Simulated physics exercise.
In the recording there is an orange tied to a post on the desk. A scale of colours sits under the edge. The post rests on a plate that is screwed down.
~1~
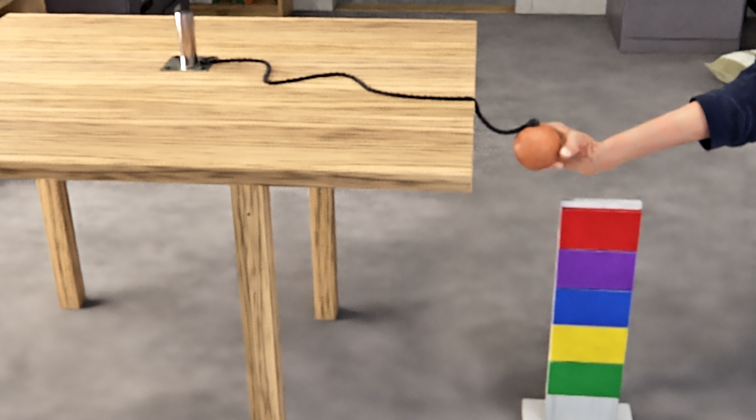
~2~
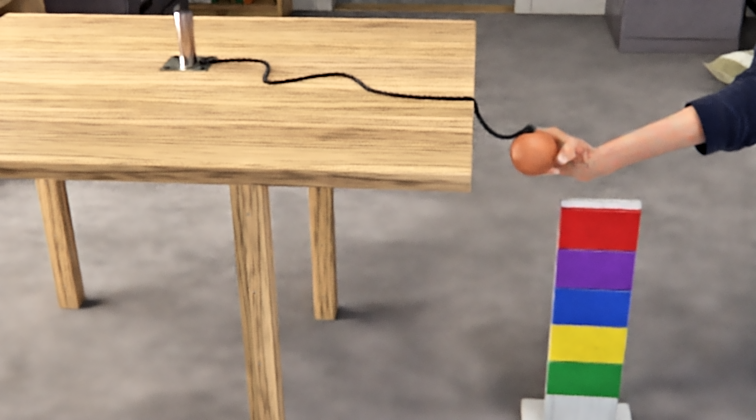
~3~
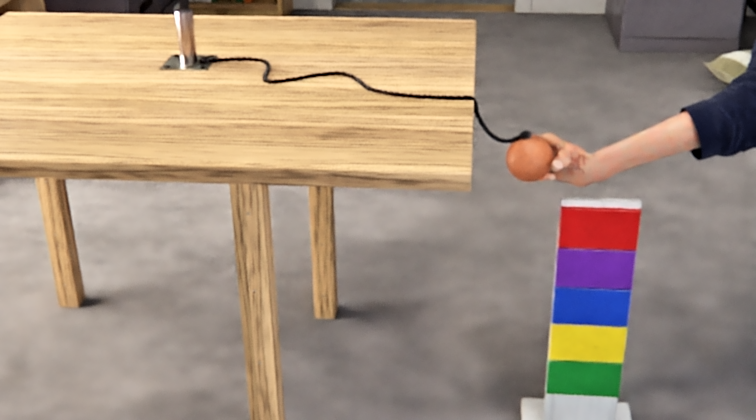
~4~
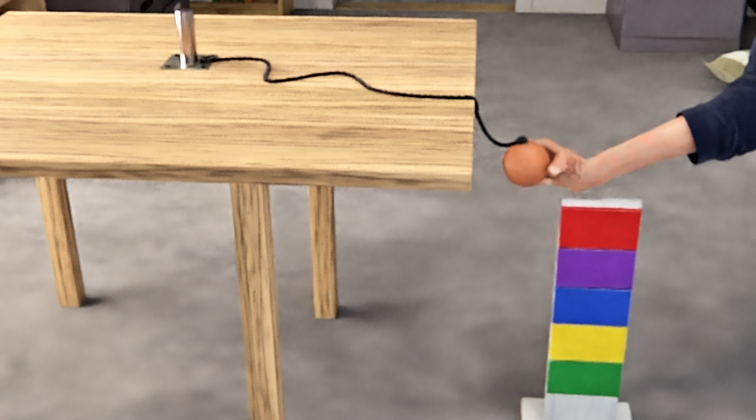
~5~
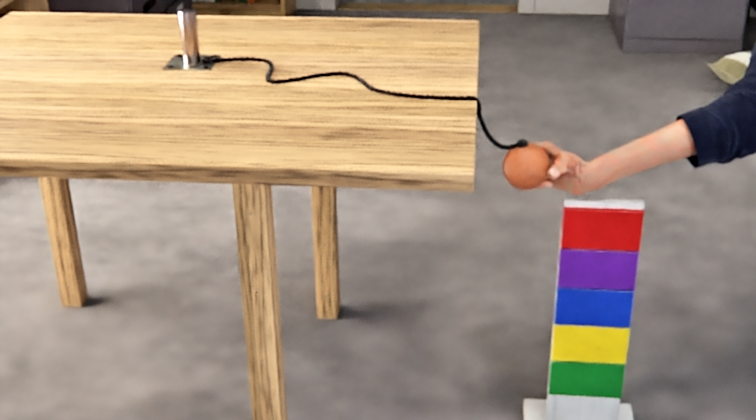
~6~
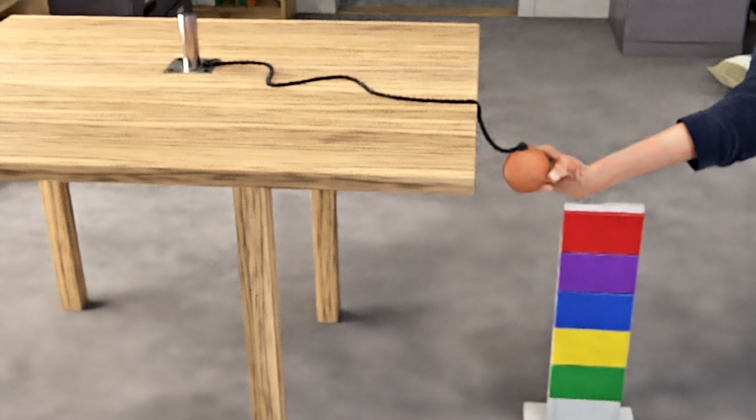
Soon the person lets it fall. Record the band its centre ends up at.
Centre ends at purple.
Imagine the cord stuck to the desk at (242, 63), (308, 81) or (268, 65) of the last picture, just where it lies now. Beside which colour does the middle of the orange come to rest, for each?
Purple, then red, then purple.
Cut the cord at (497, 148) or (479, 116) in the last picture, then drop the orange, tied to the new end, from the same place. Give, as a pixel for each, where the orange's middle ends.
In order, about (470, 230) and about (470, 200).
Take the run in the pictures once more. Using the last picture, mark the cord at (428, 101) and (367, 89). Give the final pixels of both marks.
End positions: About (478, 128) and about (440, 89).
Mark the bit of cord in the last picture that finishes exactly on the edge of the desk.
At (400, 98), roughly.
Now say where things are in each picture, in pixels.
Orange (537, 147); red (600, 231); purple (596, 271); blue (592, 309); yellow (589, 345); green (585, 380), in the first frame.
Orange (534, 152); cord through (240, 60) (265, 79) (330, 75) (383, 93) (461, 99), in the second frame.
Orange (529, 158), in the third frame.
Orange (526, 163); cord through (241, 59) (266, 78) (330, 73) (384, 92) (462, 98), in the fourth frame.
Orange (526, 167), in the fifth frame.
Orange (526, 170); cord through (243, 63) (268, 82) (333, 77) (387, 96) (465, 102), in the sixth frame.
A little later, orange near (439, 255); level with purple.
Next, orange near (493, 261); level with purple.
When it is over, orange near (478, 262); level with purple. Its middle rests at the purple band.
